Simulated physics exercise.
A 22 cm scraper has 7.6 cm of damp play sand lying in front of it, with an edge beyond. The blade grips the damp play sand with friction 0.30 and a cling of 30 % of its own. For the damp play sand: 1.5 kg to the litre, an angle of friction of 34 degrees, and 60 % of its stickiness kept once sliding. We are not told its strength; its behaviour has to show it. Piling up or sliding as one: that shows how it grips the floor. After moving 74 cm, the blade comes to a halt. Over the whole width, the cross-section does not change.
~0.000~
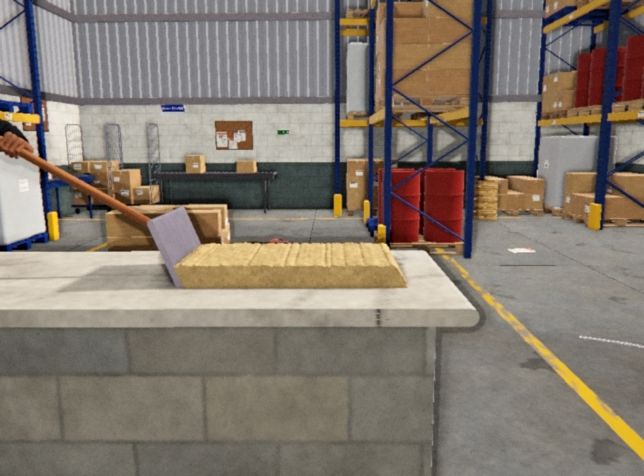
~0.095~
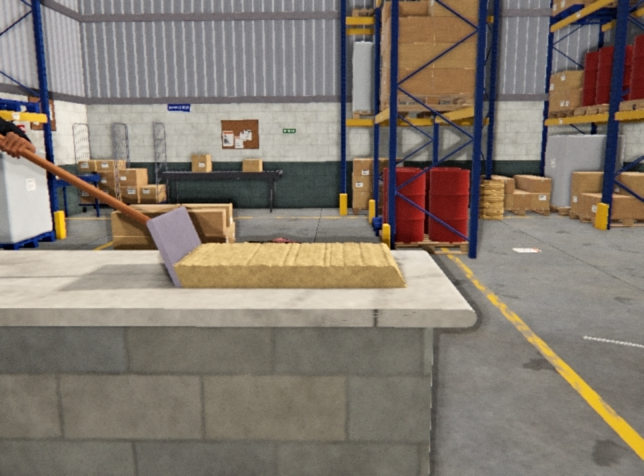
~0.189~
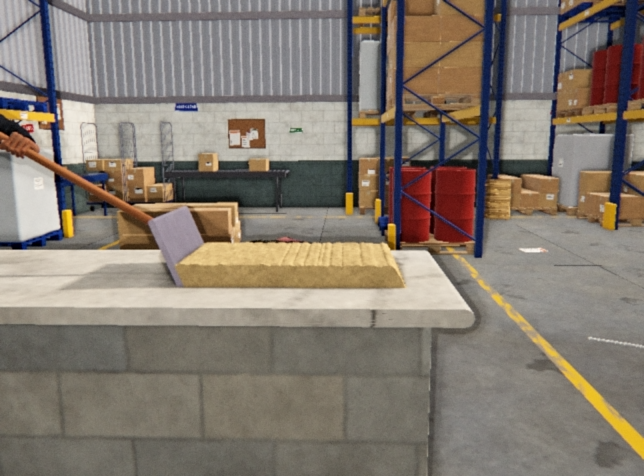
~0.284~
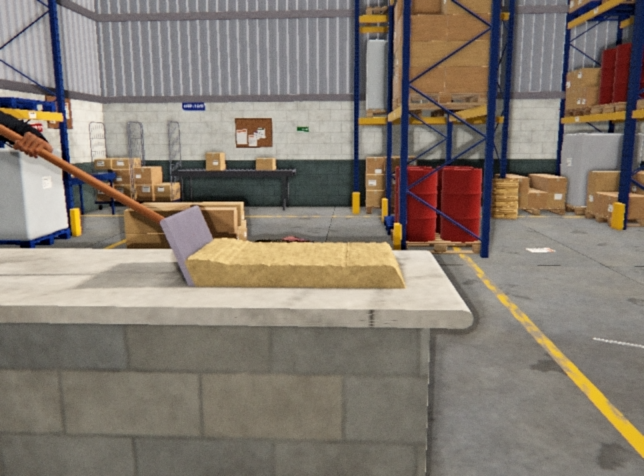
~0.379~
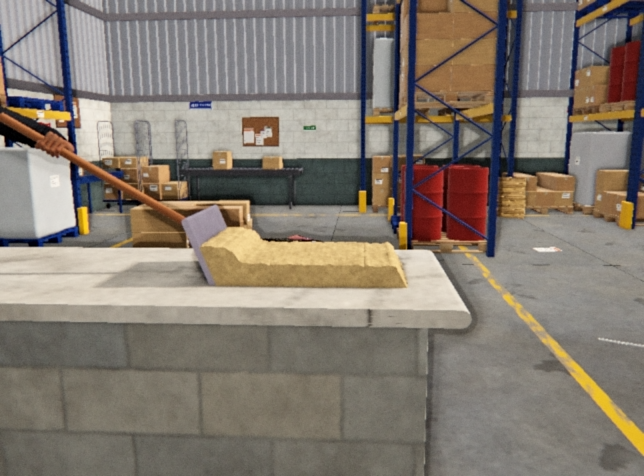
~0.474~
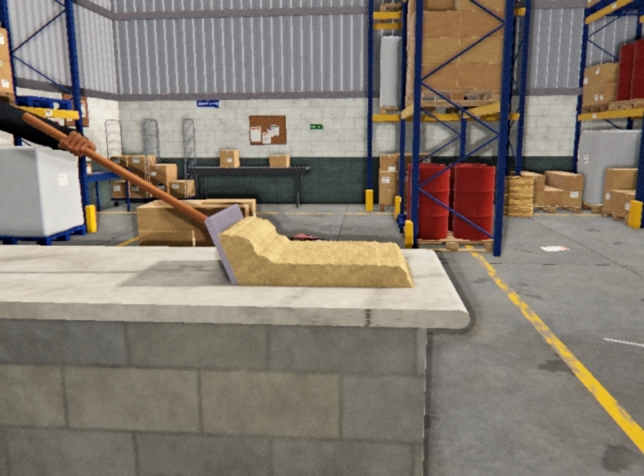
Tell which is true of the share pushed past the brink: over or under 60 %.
It comes out under.
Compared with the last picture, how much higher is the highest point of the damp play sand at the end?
By my estimate, near 2 cm.
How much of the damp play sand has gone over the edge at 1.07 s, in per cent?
About 14 %.
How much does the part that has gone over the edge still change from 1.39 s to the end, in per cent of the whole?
The shift from then on comes to some 10 in a hundred.
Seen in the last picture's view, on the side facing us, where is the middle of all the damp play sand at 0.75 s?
Near pixel (364, 270).
After 0.75 s, 0 % has gone over the edge.
After 1.07 s, 14 % has gone over the edge.
After 1.39 s, 41 % has gone over the edge.
After 1.71 s, 51 % has gone over the edge.
After 1.81 s, at the end, 51 % has gone over the edge.
